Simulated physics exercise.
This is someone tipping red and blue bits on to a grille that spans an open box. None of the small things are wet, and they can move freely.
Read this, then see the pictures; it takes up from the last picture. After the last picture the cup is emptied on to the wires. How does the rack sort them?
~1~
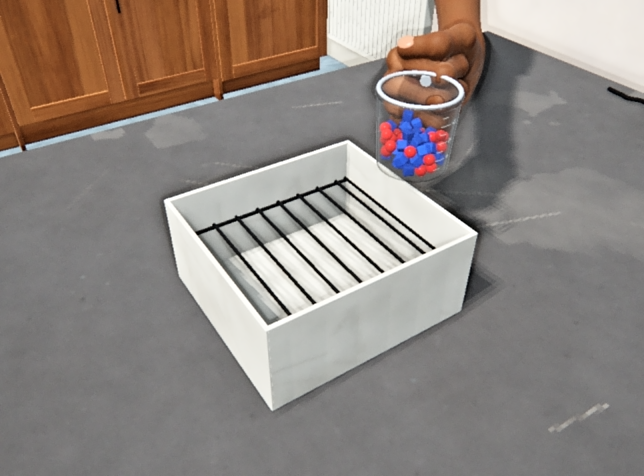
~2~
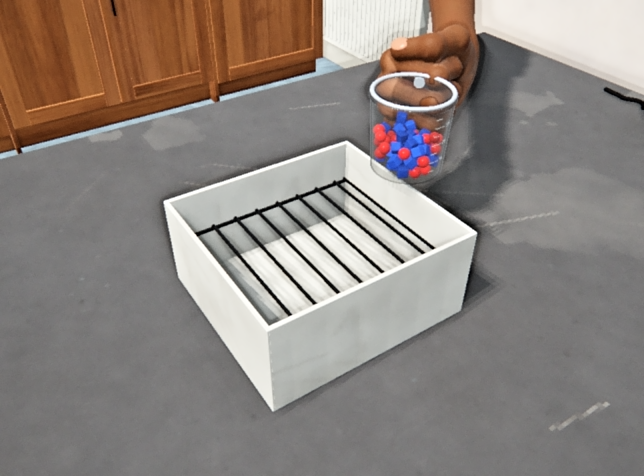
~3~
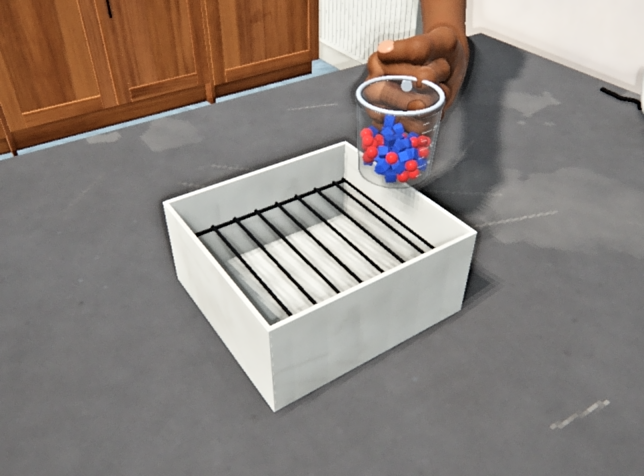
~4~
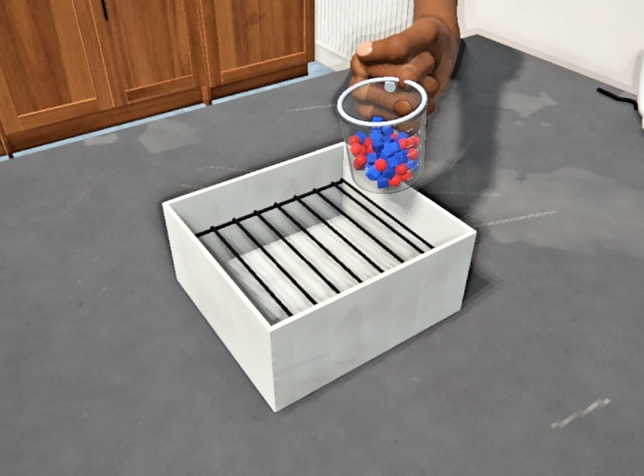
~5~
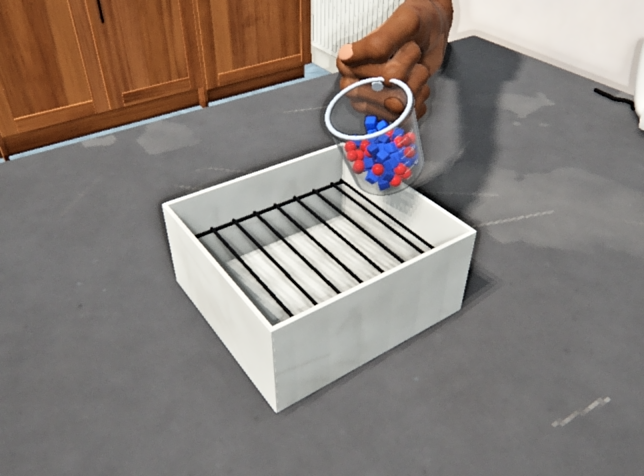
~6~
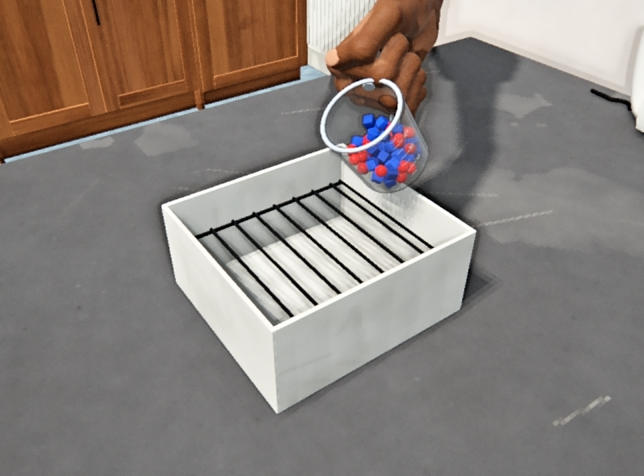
As it turns out, the red pieces make it past and the blue pieces make it past.
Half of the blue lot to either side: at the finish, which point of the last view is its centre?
It winds up somewhere around (306, 292).
Then, 0.29 s past the last view, red ones, all in the cup; blue ones, all in the cup.
Then, 0.66 s past the last view, red ones, all in the cup; blue ones, all in the cup.
Then, 1.05 s past the last view, red ones, most in the cup, about a quarter on or over the wires, a stray few under the rack; blue ones, most in the cup, about a quarter on or over the wires, a stray few under the rack.
Finally, red ones, all under the rack; blue ones, all under the rack.
